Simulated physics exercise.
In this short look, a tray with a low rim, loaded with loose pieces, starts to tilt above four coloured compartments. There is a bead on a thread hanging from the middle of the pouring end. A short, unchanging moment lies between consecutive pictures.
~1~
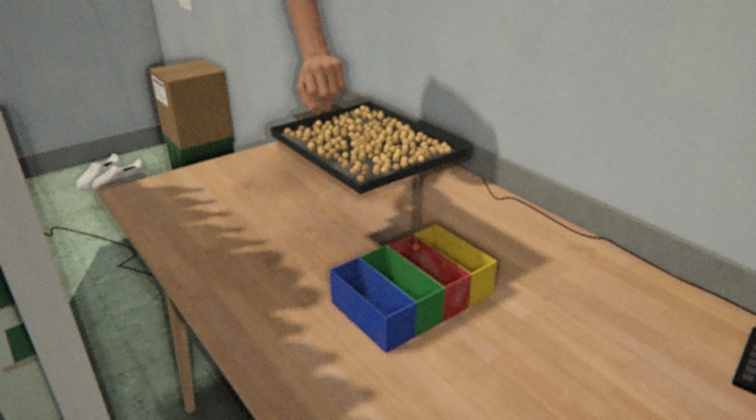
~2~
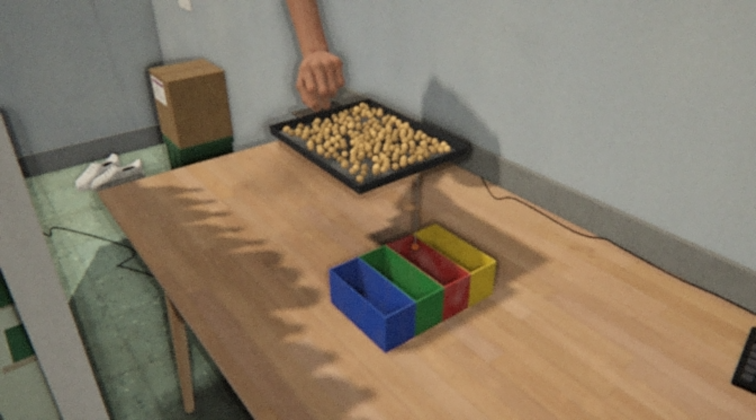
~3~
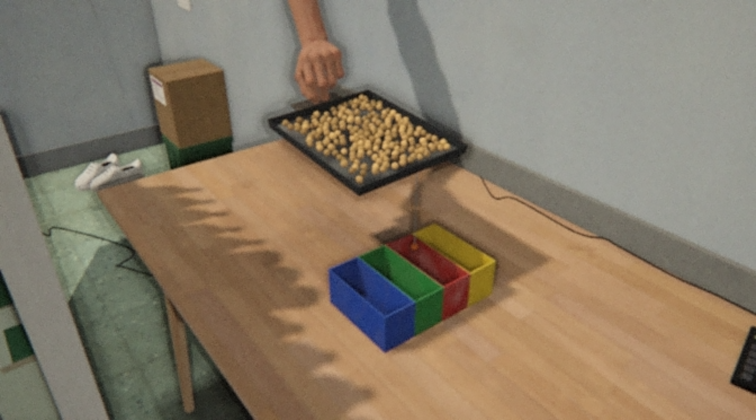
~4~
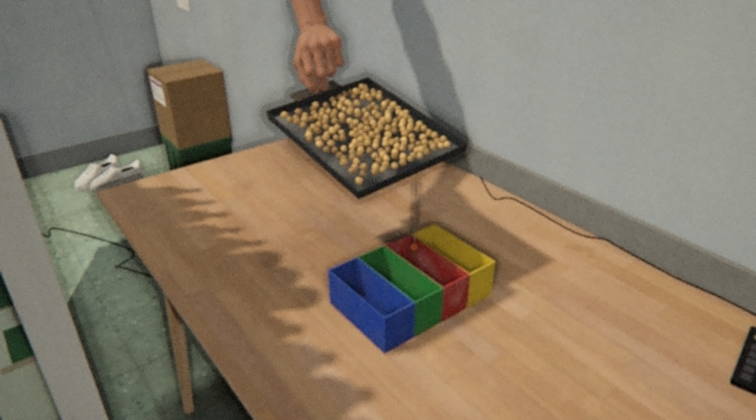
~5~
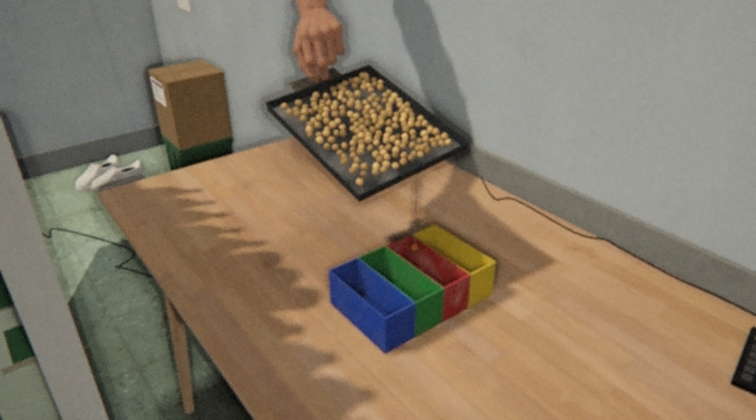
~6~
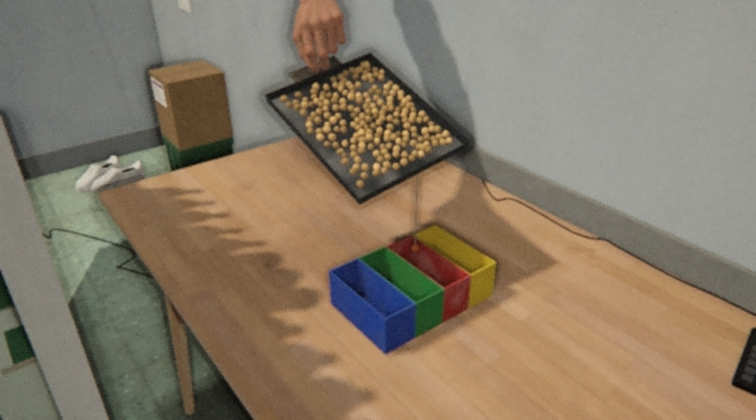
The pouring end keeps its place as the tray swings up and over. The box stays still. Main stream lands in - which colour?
Blue cell.
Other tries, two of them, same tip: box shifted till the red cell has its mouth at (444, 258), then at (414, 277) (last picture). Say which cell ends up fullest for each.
First try: The cell in blue. Second try: That green cell.
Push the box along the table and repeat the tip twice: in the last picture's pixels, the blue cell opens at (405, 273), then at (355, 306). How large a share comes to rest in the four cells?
Well, you'd get about 40 per cent and then about 90 per cent.
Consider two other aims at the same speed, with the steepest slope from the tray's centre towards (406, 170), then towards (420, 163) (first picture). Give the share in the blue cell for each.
I'd say roughly 10 percent with the first slope, 0 percent with the other.
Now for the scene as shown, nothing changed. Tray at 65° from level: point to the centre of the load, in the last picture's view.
In the last view, the load is centred close to (381, 154).
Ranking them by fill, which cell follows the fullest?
Runner-up - the green cell.
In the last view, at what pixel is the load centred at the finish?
Close to (390, 317) in the last view.
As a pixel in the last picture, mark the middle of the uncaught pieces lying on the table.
I'd put the middle at roughly (363, 353).
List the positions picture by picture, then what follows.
Corners of the pouring end near (360, 184) and (467, 147), level; middle of the load near (369, 140), dried chickpeas; bead on its thread near (416, 247); blue cell near (401, 324); green cell near (430, 309); red cell near (457, 295); yellow cell near (482, 281), in the first frame.
Corners of the pouring end near (359, 185) and (466, 146), level; middle of the load near (368, 139), in the second frame.
Corners of the pouring end near (359, 187) and (466, 144), tipped barely, lowest at the left corner; middle of the load near (367, 134), in the third frame.
Corners of the pouring end near (359, 190) and (466, 143), tipped a little, lowest at the left corner; middle of the load near (367, 129), in the fourth frame.
Corners of the pouring end near (360, 194) and (467, 142), tipped clearly, lowest at the left corner; middle of the load near (368, 124), in the fifth frame.
Corners of the pouring end near (360, 197) and (468, 141), tipped clearly, lowest at the left corner; middle of the load near (369, 119); blue cell near (400, 325); green cell near (429, 310); red cell near (456, 296); yellow cell near (482, 282), in the sixth frame.
Shortly afterwards, tray tipped steeply; all but a few on the tray; only a few falling or outside the box.
Next, tray tipped past a quarter turn; the bulk on the tray; a little in the blue cell; a little in the green cell; only a few falling or outside the box.
Some moments later, tray tipped past a quarter turn; near half in the blue cell; near a third in the green cell; a little in the red cell; only a few in the yellow cell; near a quarter falling or outside the box.
In the end, tray tipped past a quarter turn; near half in the blue cell; near a third in the green cell; a little in the red cell; only a few in the yellow cell; near a quarter outside the box.
